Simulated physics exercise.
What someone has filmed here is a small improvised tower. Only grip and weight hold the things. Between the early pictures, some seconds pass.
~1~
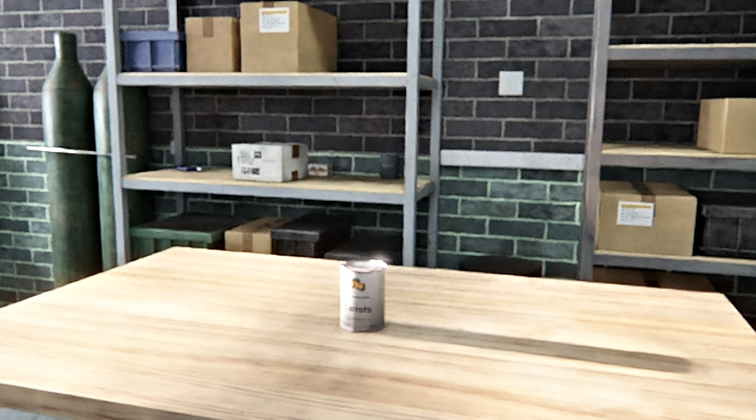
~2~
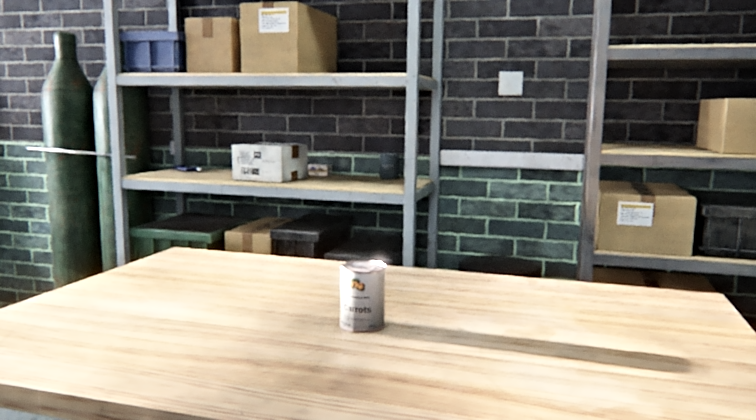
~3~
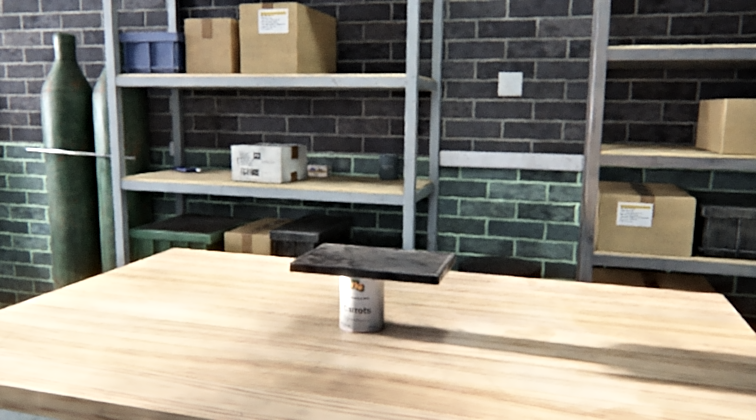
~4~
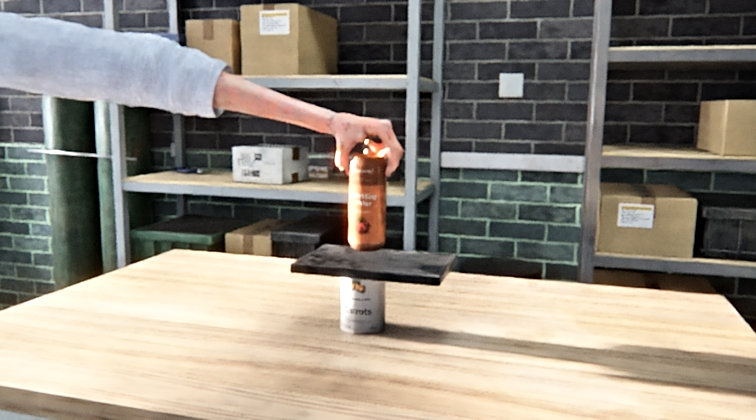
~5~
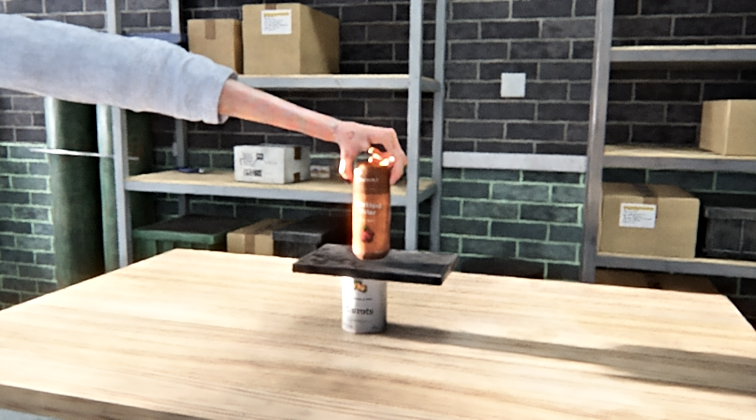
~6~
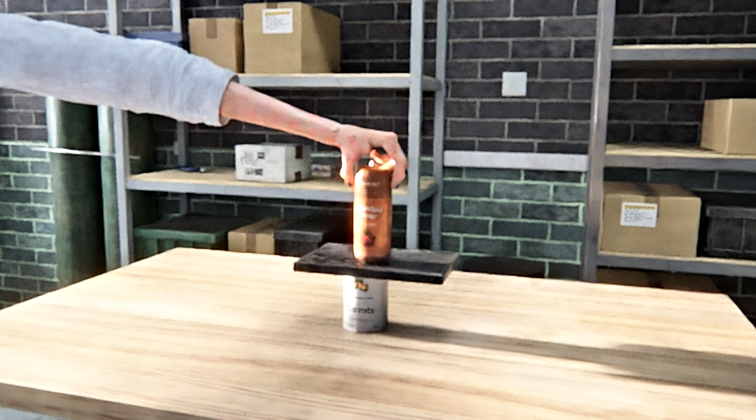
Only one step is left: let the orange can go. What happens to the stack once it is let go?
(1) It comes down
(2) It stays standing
The answer is 2.
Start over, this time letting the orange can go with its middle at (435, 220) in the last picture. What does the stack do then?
The stack then collapses.
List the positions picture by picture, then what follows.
The last thing is not in view yet, in the first picture.
The last thing is not in view yet, in the second picture.
The last thing is not in view yet; black lid (376, 262), in the third picture.
On its way; orange can (368, 202); black lid (376, 263), in the fourth picture.
On its way; orange can (372, 211); black lid (378, 263), in the fifth picture.
In place under the hand; orange can (373, 215); black lid (379, 262), in the sixth picture.
Then, 0.40 s on from there, no change.
Then, 1.10 s on from there, orange can resting near (373, 215).
In the end, all 3 unmoved. At the end, from the last picture's camera, orange can near (373, 215). The stack stays up.
